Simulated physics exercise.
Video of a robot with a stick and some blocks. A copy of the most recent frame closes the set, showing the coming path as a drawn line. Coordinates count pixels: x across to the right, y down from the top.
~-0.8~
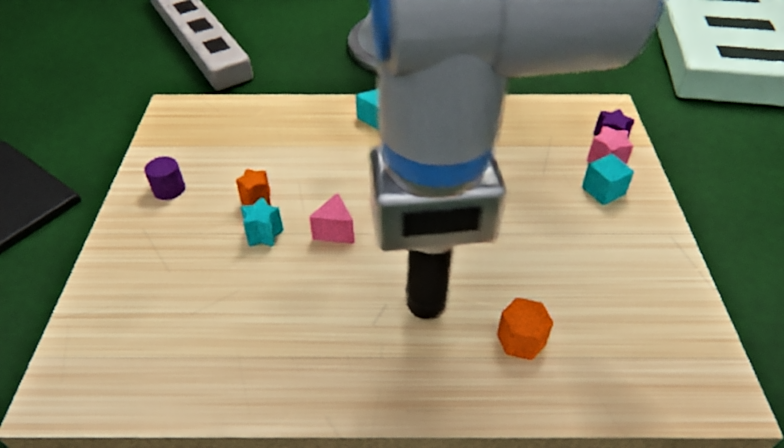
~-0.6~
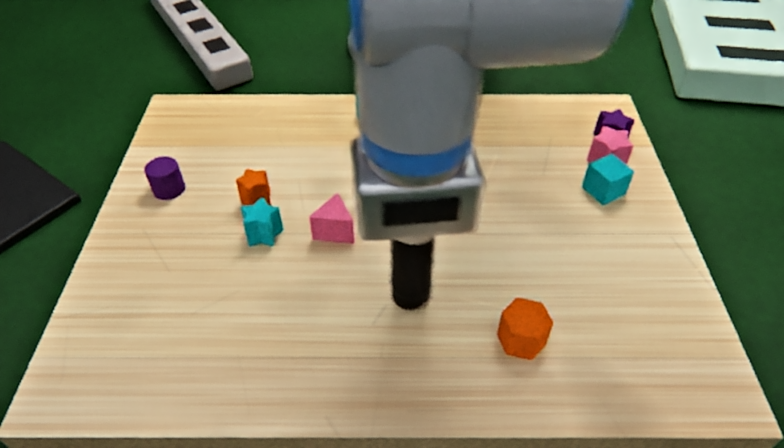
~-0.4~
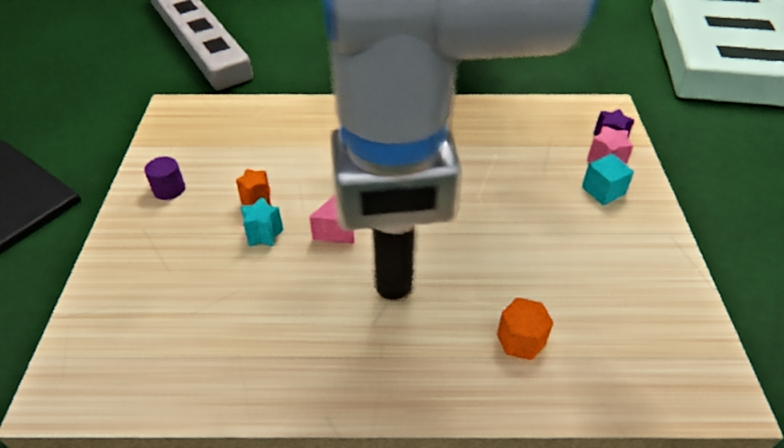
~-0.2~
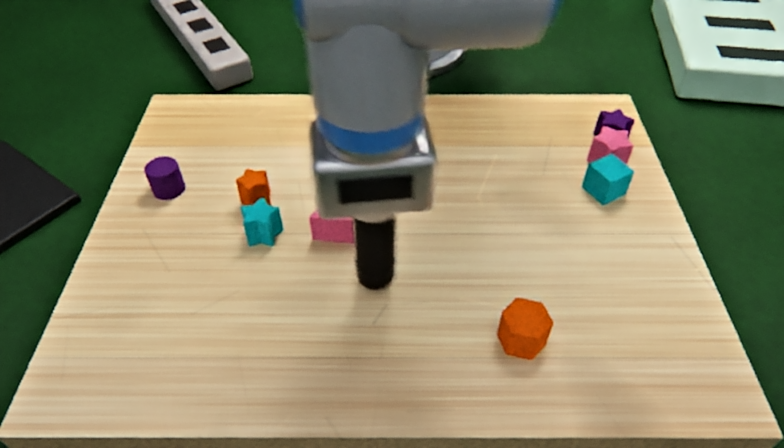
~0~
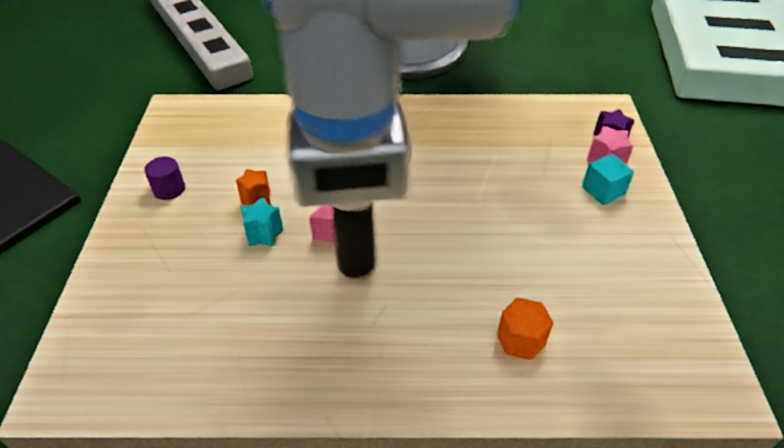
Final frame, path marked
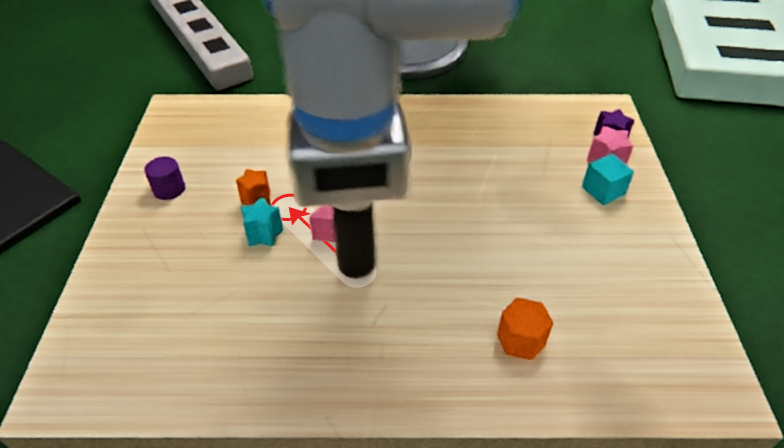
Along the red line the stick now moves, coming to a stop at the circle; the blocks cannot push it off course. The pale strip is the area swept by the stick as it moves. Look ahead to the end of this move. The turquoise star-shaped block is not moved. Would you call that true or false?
The statement is true.
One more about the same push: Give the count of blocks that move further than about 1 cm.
It should be one, as far as I can tell.
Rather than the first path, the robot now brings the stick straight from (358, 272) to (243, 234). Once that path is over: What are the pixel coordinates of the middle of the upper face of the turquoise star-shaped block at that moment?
The answer is (224, 191).
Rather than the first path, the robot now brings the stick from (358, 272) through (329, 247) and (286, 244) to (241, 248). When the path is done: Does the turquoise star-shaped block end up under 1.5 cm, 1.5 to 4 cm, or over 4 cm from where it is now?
It will move between 1.5 and 4 cm.
Drawn move, from (358, 272) to (289, 207).
What follows on the original path. One third of the way, stick at (332, 242); pink triangular piece at (329, 203).
Two thirds of the way, stick at (309, 220); pink triangular piece at (318, 183), turned 20° clockwise.
At the end, stick at (287, 200); turquoise star-shaped block still; pink triangular piece at (317, 177), turned 40° clockwise.
